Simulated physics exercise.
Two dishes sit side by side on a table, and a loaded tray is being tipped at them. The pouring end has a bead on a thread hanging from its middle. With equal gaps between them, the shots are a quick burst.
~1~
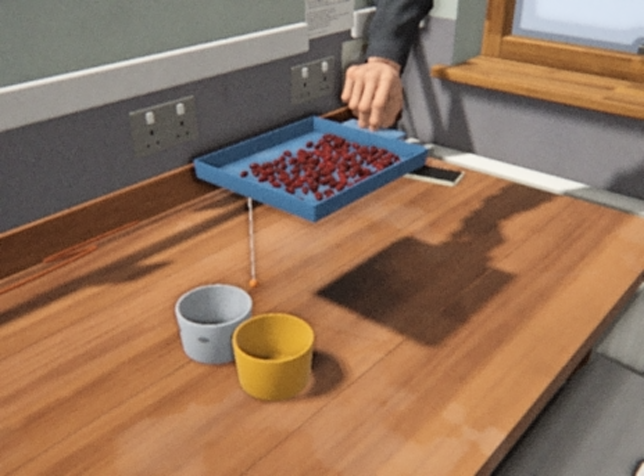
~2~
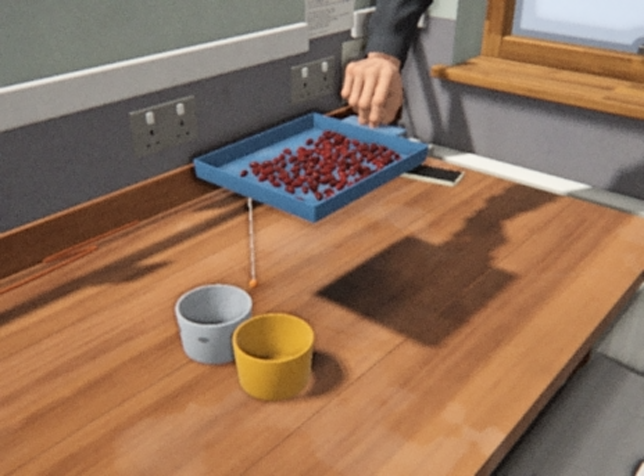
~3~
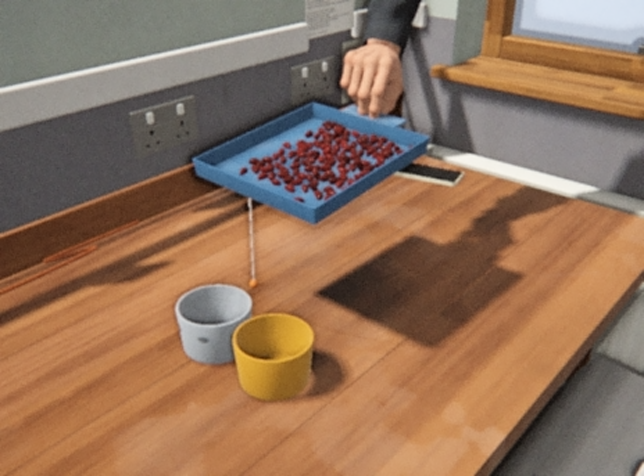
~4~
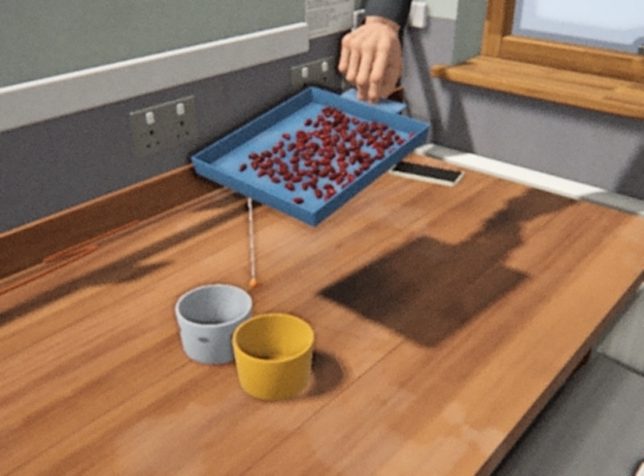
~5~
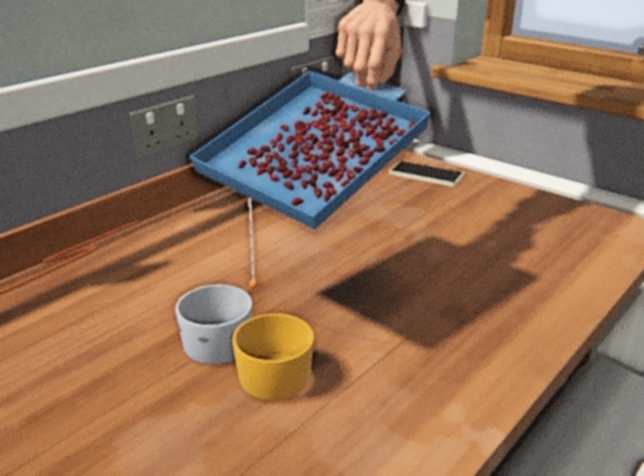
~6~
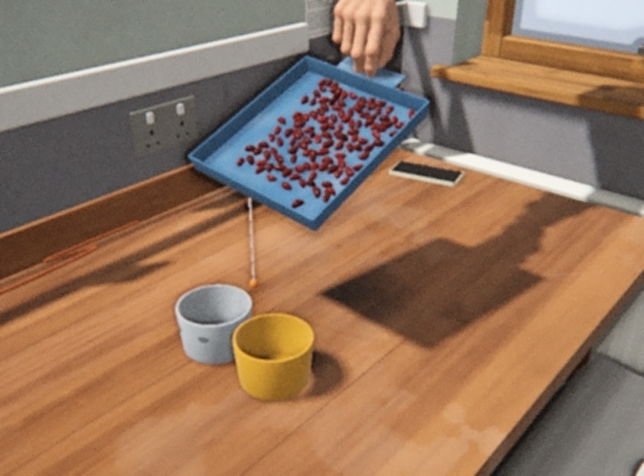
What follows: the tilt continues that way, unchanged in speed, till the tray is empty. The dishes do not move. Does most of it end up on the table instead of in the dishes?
No, most of it goes into the dishes.
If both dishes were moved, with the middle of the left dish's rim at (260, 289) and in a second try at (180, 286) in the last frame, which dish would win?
Right side first, Right side second.
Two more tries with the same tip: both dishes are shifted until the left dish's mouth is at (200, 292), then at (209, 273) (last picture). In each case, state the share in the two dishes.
About 40 per cent, then about 10 per cent.
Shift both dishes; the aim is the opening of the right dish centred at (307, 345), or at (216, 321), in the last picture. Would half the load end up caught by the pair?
Try 1: The greater share; try 2: A lesser share.
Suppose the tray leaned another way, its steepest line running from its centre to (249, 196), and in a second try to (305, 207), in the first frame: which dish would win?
First place: The dish to the left; second place: The dish to the right.
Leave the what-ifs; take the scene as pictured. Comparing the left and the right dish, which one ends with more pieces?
The one to the right.
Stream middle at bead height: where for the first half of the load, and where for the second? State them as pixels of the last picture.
First part (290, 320), rest (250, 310).
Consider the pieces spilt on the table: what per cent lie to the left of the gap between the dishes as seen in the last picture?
Roughly 40 in a hundred.
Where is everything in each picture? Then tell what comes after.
The first frame shows corners of the pouring end (196, 160) and (315, 204), level; middle of the load (330, 165), kidney beans; left dish (188, 338); right dish (246, 373); bead on its thread (254, 284).
The second frame shows corners of the pouring end (196, 160) and (314, 205), level; middle of the load (330, 163).
The third frame shows corners of the pouring end (195, 159) and (314, 207), tipped barely, lowest at the right corner; middle of the load (330, 157).
The fourth frame shows corners of the pouring end (194, 158) and (313, 211), tipped a little, lowest at the right corner; middle of the load (329, 149).
The fifth frame shows corners of the pouring end (193, 156) and (313, 214), tipped clearly, lowest at the right corner; middle of the load (328, 142).
The sixth frame shows corners of the pouring end (191, 156) and (312, 218), tipped clearly, lowest at the right corner; middle of the load (326, 135); left dish (188, 338); right dish (246, 373).
Just after the last frame, tray tipped steeply; almost all on the tray; just a few in the air.
A moment on, tray tipped past a quarter turn; almost all on the tray; just a few in the right dish; just a few outside both; just a few in the air.
Further on, tray tipped past a quarter turn; roughly two thirds in the right dish; about a tenth in the left dish; roughly a quarter outside both; just a few in the air.
When it is over, tray tipped past a quarter turn; roughly two thirds in the right dish; about a tenth in the left dish; roughly a quarter outside both.
